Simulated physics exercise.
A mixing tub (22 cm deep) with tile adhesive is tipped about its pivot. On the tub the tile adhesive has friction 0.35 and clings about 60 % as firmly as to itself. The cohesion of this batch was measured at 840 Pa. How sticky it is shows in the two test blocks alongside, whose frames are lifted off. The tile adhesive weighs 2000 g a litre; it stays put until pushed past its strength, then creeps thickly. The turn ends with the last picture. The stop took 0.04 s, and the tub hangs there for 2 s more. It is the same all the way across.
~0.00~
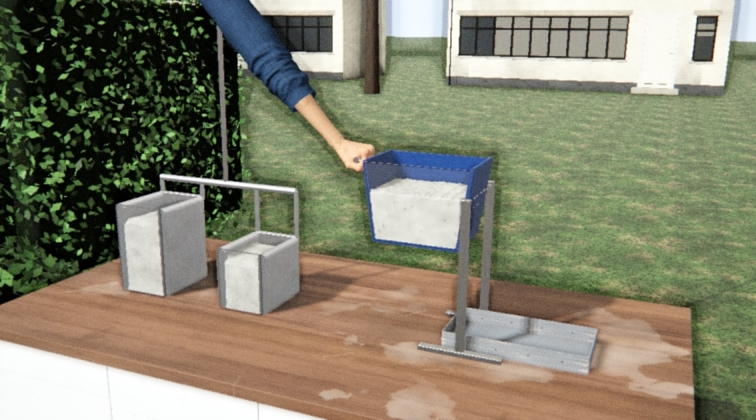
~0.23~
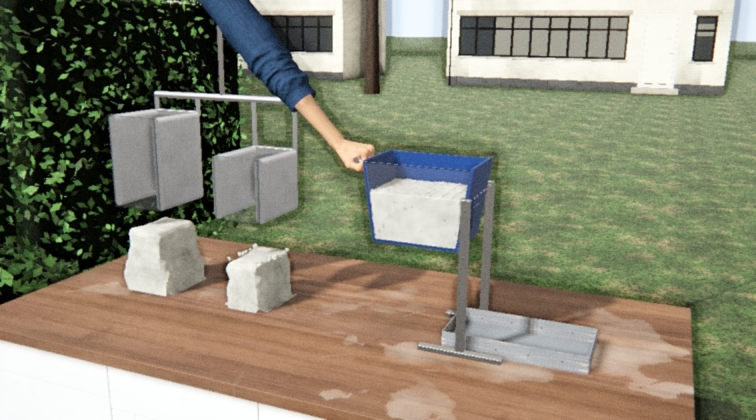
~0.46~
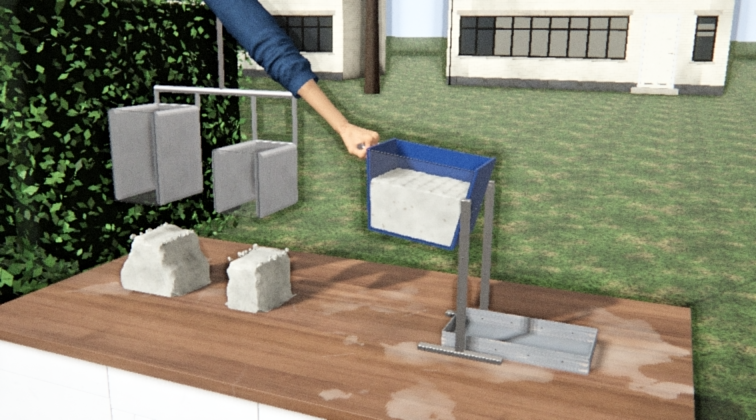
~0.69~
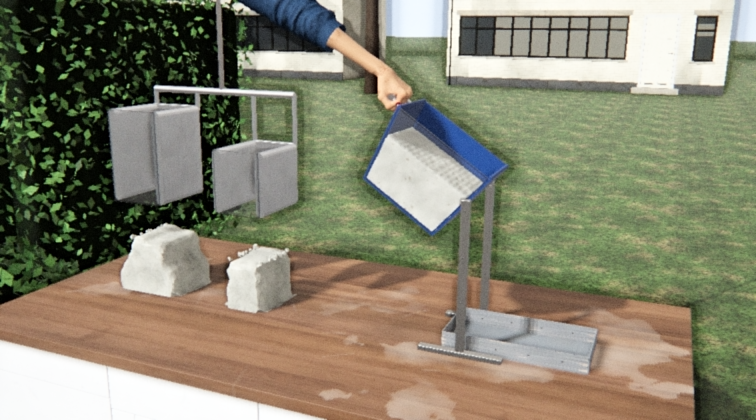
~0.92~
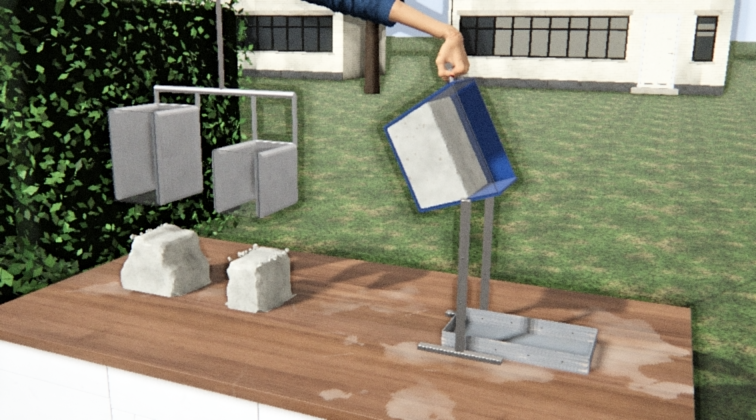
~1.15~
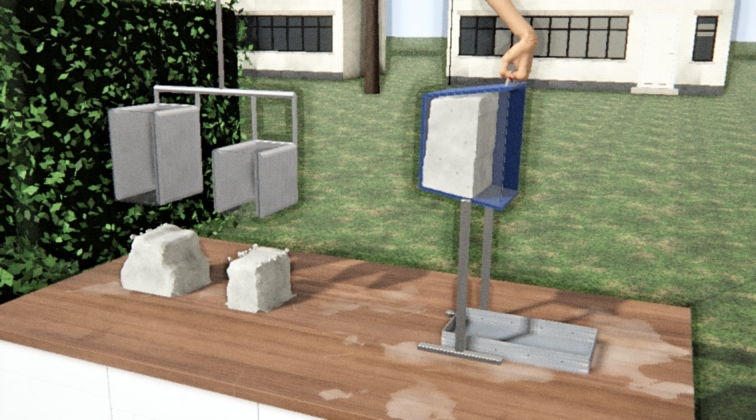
Metal moulds lifting off two pale blocks, the left one slumping, then a hand tilting a blue tub of pale paste upright.
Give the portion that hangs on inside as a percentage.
It comes to some 51 %.
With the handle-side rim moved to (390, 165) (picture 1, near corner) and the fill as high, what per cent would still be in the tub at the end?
In that case some 100 per cent.
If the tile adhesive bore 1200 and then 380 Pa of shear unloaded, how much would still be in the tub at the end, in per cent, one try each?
In that order: 45 %, 40 %.
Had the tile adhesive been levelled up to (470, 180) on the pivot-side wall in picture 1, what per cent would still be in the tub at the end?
Then about 35 %.
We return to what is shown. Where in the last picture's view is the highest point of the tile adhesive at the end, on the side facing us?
Around (448, 157).
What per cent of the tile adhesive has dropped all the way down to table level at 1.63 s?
Near 0 %.
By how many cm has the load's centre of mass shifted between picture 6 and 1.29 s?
About 6 cm.
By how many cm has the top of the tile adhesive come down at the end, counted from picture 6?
Some 16 cm.
After 1.29 s, the tub is at 91 degrees and holds 100 %.
After 1.46 s, the tub is at 91 degrees and holds 69 %.
After 1.63 s, the tub is at 91 degrees and holds 51 %.
After 1.80 s, the tub is at 91 degrees and holds 51 %.
After 3.15 s, at the end, the tub is at 91 degrees and holds 51 %.
